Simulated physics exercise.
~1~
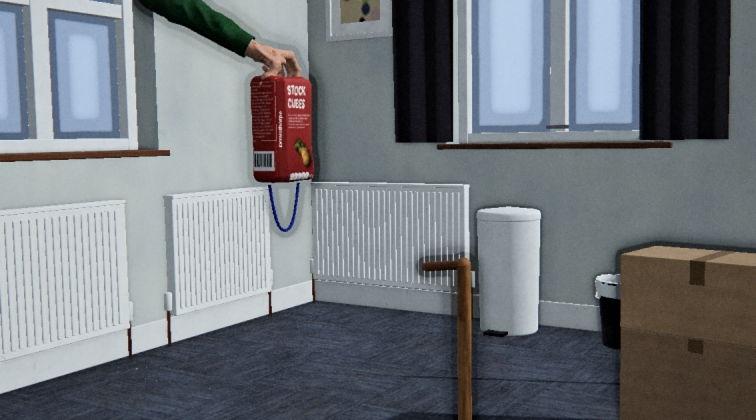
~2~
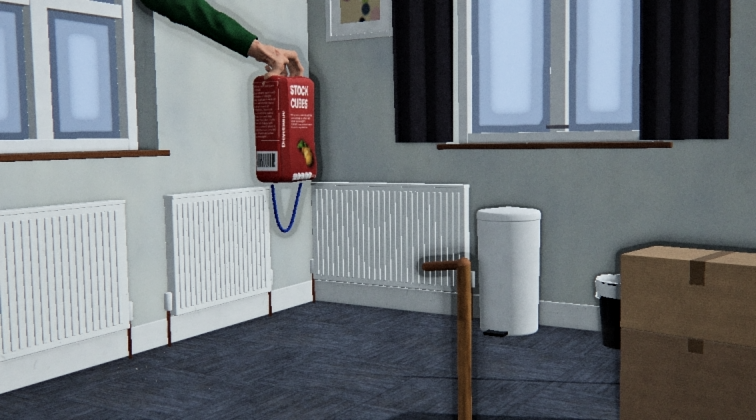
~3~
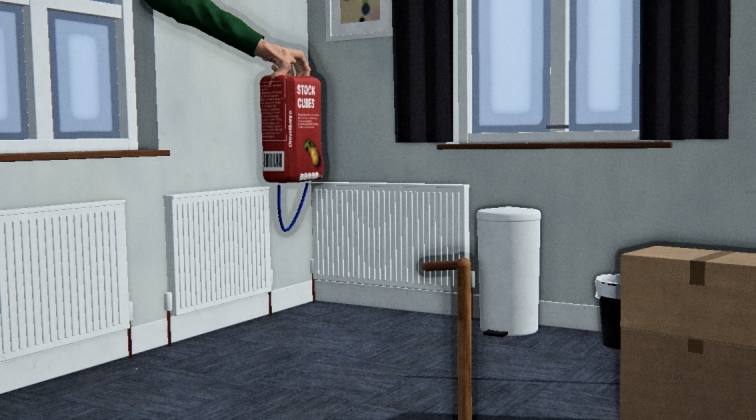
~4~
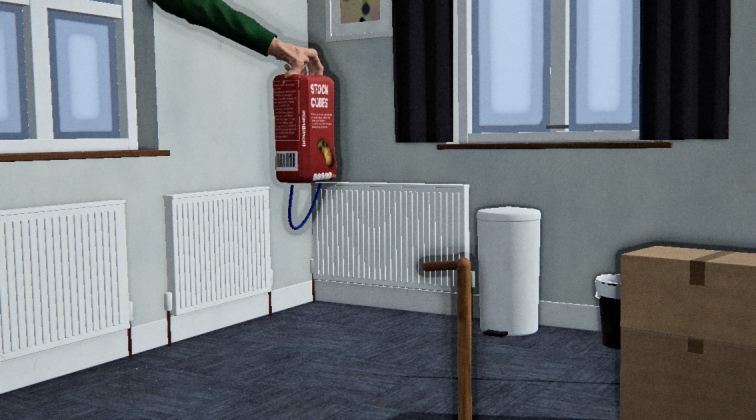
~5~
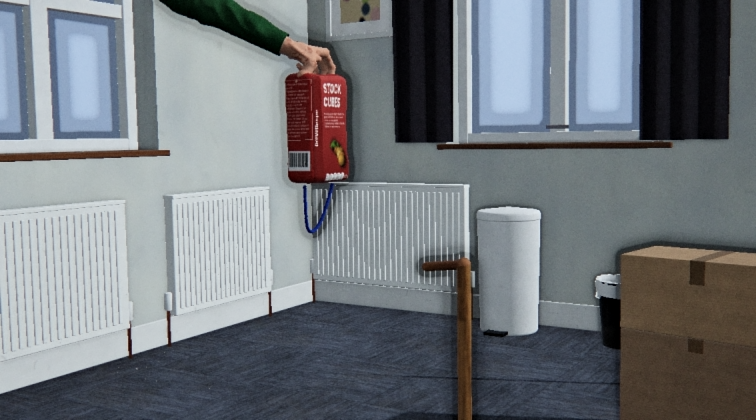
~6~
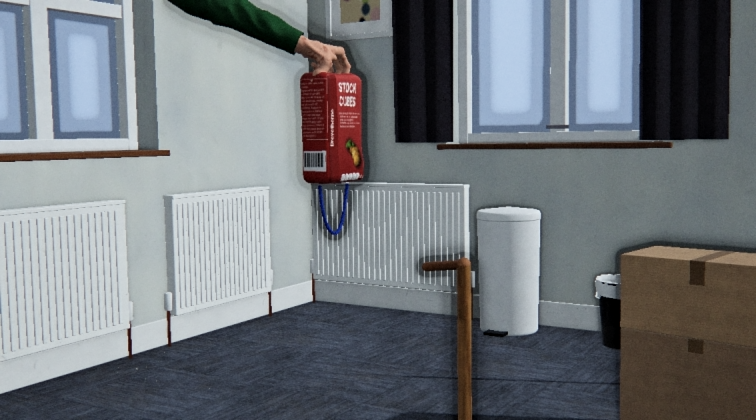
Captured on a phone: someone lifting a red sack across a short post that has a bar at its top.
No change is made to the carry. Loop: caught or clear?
Most likely it will carry on unhindered past the post.
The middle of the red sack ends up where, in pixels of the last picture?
It stops near (614, 122) in the last view.
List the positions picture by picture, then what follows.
In the first picture, red sack (283, 129); hook tip (427, 267).
In the second picture, red sack (286, 129); bottom of the loop (287, 231).
In the third picture, red sack (292, 129).
In the fourth picture, red sack (305, 129); bottom of the loop (298, 228).
In the fifth picture, red sack (318, 129).
In the sixth picture, red sack (333, 128); bottom of the loop (336, 233); hook tip (427, 267); hook points towards it, loop hangs above the hook.
Then, 0.60 s on from there, sack nearing the post near (413, 126).
Then, 1.36 s on from there, sack past the post near (531, 124).
In the end, sack past the post near (614, 122). The red sack goes by freely.
